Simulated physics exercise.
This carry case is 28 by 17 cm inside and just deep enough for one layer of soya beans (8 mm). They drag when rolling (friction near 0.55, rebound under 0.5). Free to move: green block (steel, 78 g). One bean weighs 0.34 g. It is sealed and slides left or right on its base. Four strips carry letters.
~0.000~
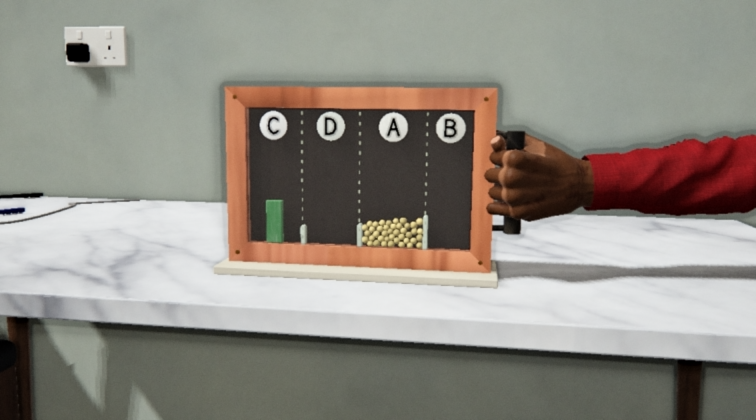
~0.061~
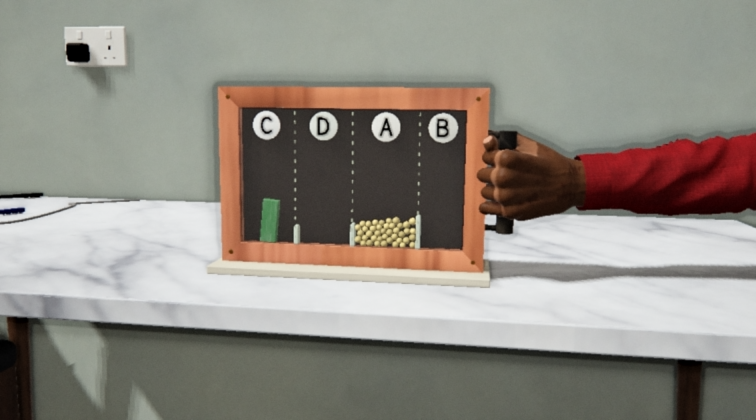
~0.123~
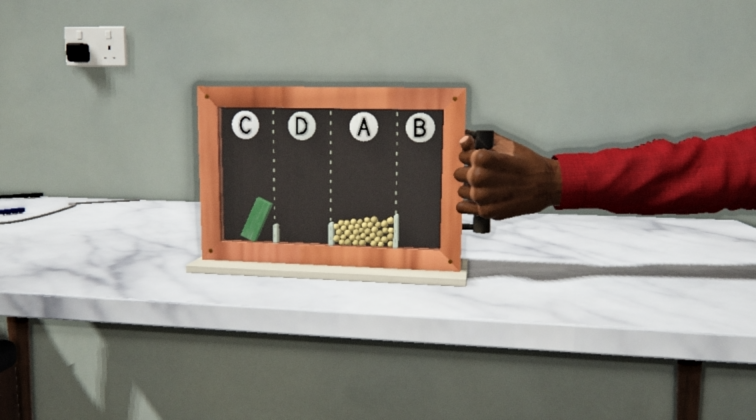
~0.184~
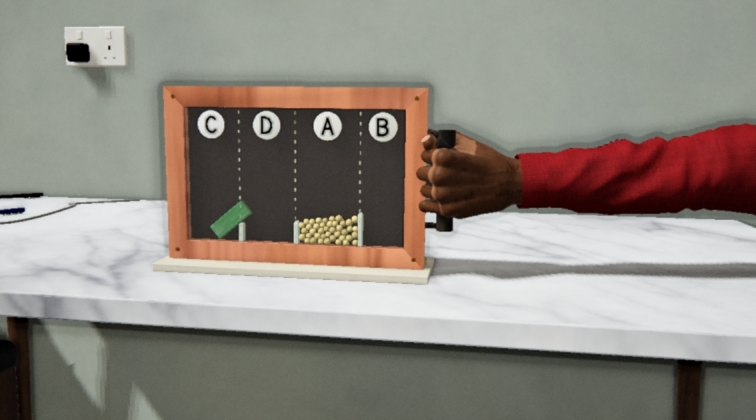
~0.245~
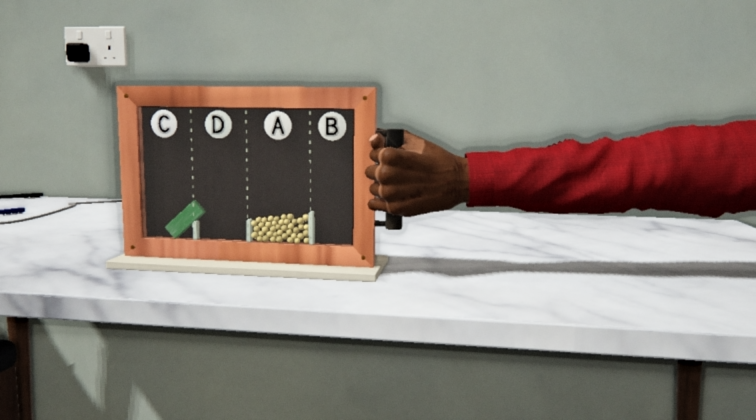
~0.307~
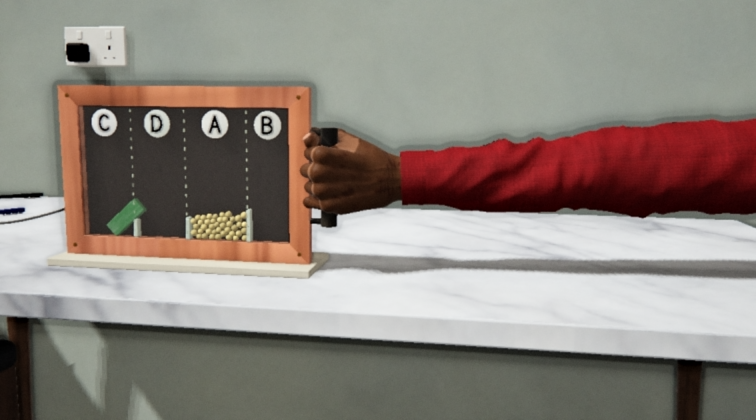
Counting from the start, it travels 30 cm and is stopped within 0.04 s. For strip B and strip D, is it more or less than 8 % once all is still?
Strip B: Less; strip D: More than 8 %.
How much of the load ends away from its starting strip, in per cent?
Some 15 per cent.
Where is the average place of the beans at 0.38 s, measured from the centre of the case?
Some 4 cm right and 6 cm below.
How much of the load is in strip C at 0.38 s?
Some 0 per cent.
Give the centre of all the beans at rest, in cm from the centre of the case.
About 3 cm right and 7 cm below.
After 0.38 s, it is 30 cm to the left; the beans' middle is 4 cm right of and 6 cm below the centre; A 100 %.
After 0.48 s, it is 30 cm to the left; the beans' middle is 3 cm right of and 7 cm below the centre; A 85 %, D 15 %.
After 0.63 s, it is 30 cm to the left; the beans' middle is 3 cm right of and 7 cm below the centre; A 85 %, D 15 %.
At rest by 1.0 s, it is 30 cm to the left; A 85 %, B 0 %, C 0 %, D 15 %.
